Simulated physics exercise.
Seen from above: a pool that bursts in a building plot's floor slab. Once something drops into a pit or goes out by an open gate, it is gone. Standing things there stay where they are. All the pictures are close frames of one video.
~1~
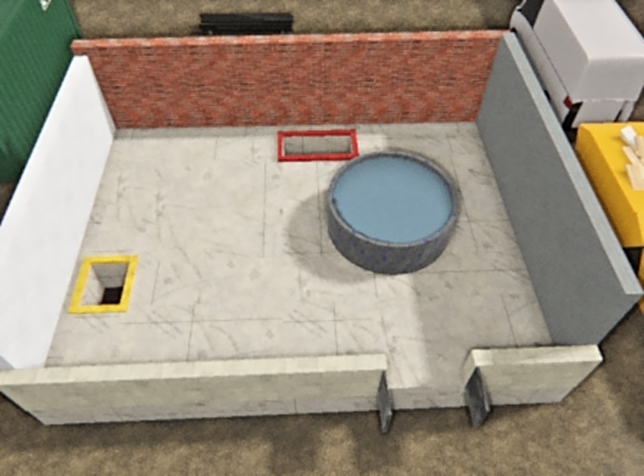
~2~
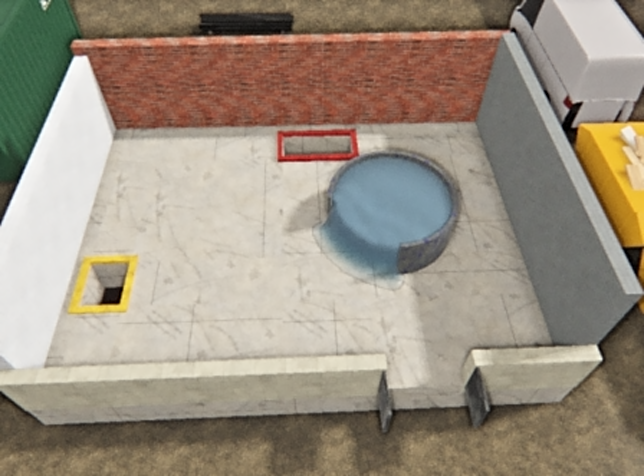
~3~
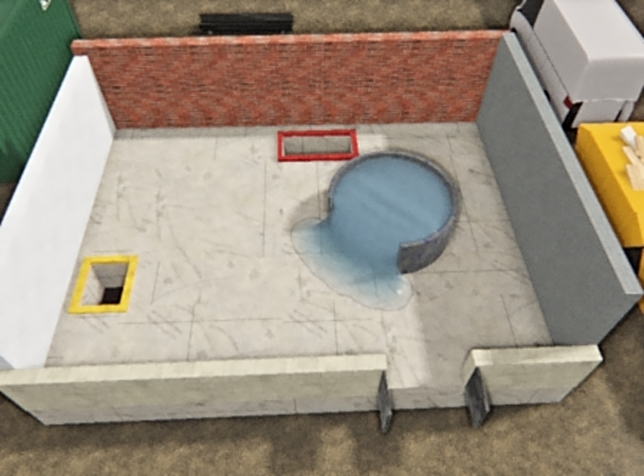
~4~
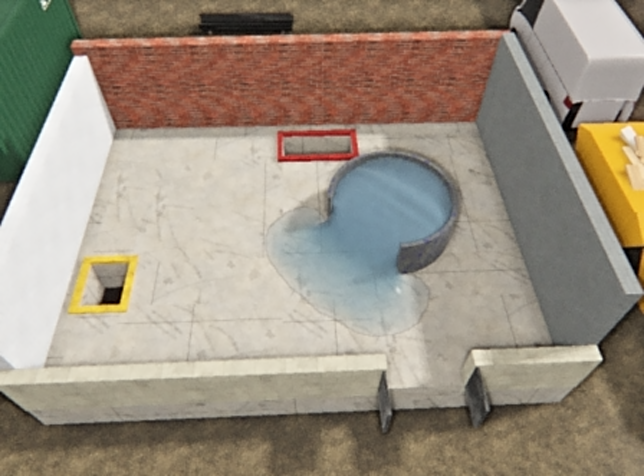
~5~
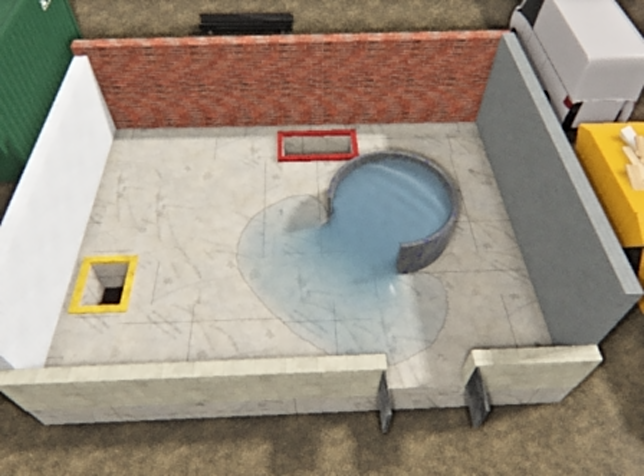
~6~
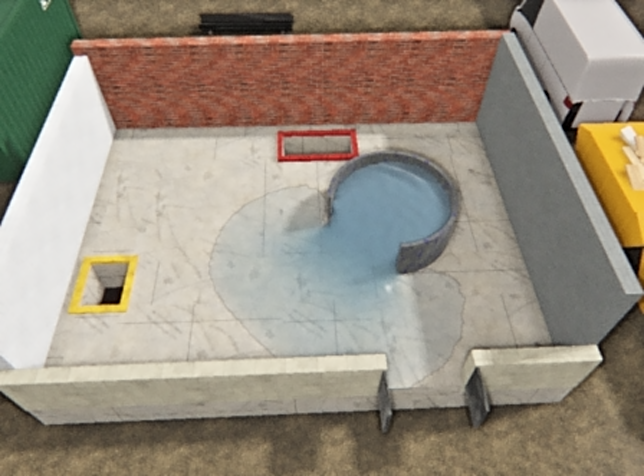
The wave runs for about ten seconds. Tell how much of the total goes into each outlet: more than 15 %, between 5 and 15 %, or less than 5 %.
Where it goes: The gate gets between 5 and 15 %; the red pit gets less than 5 %; the yellow pit gets more than 15 %.
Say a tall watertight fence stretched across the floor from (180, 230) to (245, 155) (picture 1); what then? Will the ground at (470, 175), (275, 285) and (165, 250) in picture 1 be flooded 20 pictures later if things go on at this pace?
Result in the order given: Unaffected, drowned, drowned.
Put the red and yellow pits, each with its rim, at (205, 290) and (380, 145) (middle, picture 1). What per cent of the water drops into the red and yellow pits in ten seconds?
The red pit takes around 10 percent, while the yellow pit takes around 4 percent.
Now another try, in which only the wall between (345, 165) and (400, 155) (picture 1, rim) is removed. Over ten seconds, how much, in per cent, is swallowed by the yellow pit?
In percent, yellow takes 2.
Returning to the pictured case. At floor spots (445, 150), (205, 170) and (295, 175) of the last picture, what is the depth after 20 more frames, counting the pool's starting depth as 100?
Around 0, 0 and 0 %.
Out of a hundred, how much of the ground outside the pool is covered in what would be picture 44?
Estimated share: About 65 %.
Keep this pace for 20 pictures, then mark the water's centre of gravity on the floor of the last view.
Centre of the water: Near (257, 289).
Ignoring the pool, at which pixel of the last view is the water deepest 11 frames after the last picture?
My finger goes to (39, 387).
A moment on, water covers 35 % of the floor; the gate 2 %, the red pit 0 %, the yellow pit 0 %.
Next, water covers 40 % of the floor; the gate 4 %, the red pit 0 %, the yellow pit 1 %.
Then, water covers 45 % of the floor; the gate 7 %, the red pit 0 %, the yellow pit 9 %.
Later, water covers 65 % of the floor; the gate 9 %, the red pit 0 %, the yellow pit 20 %.
In the end, water covers 90 % of the floor; the gate 11 %, the red pit 0 %, the yellow pit 22 %.
